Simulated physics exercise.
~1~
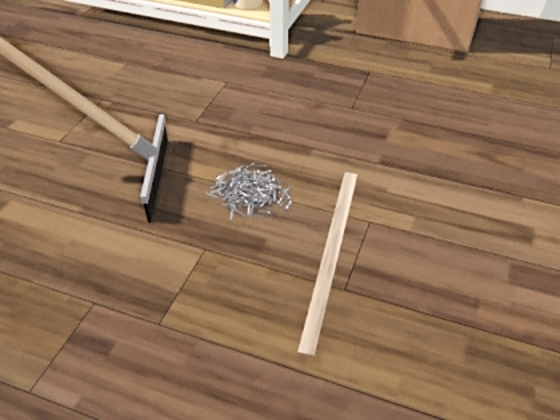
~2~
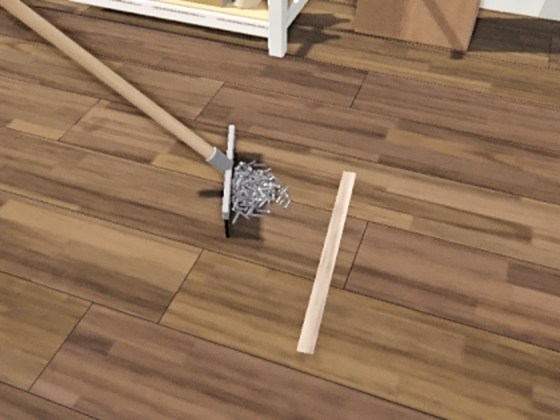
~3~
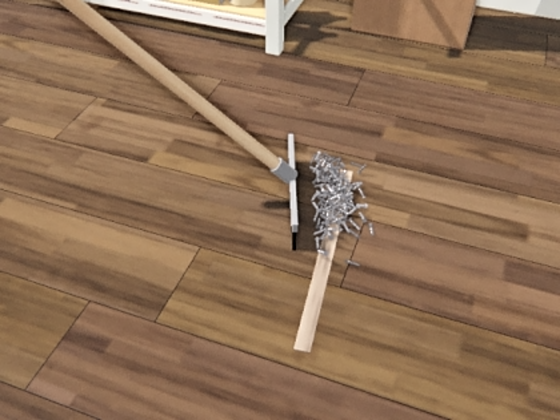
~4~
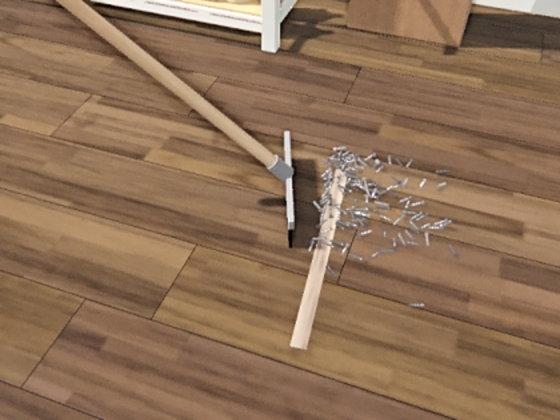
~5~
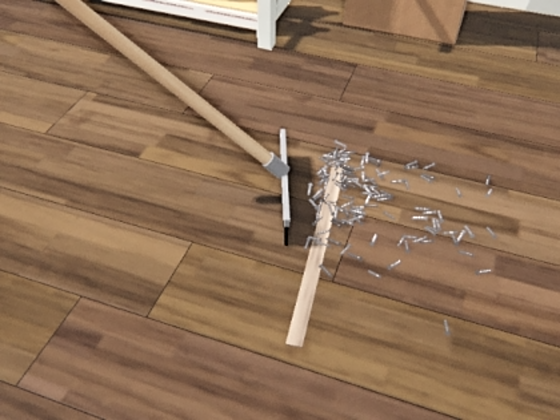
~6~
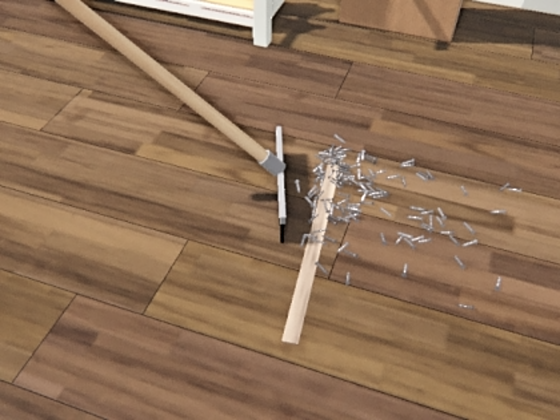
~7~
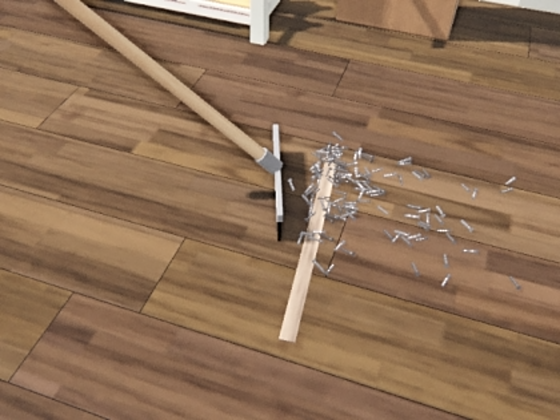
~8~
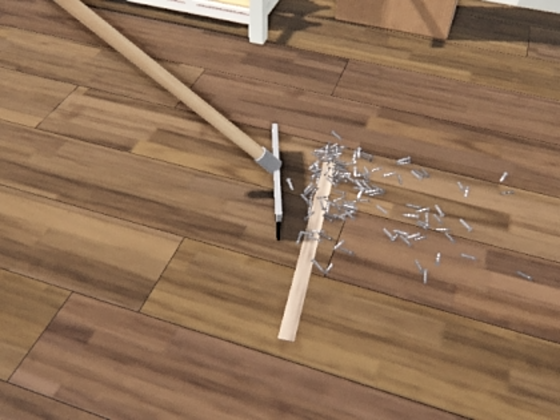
A squeegee with a long wooden handle and a thin upright blade stands at the left of a brown plank floor, seen from above at an angle. To its right lie a heap of small silvery screws and a pale wooden strip, with a white furniture leg and a brown box behind. The blade slides right, reaches the heap and pushes it against the strip. The squeegee stops just short of the strip while screws spill over and scatter rightwards. Finally, most lie on or close behind the strip, with others strewn farther right.
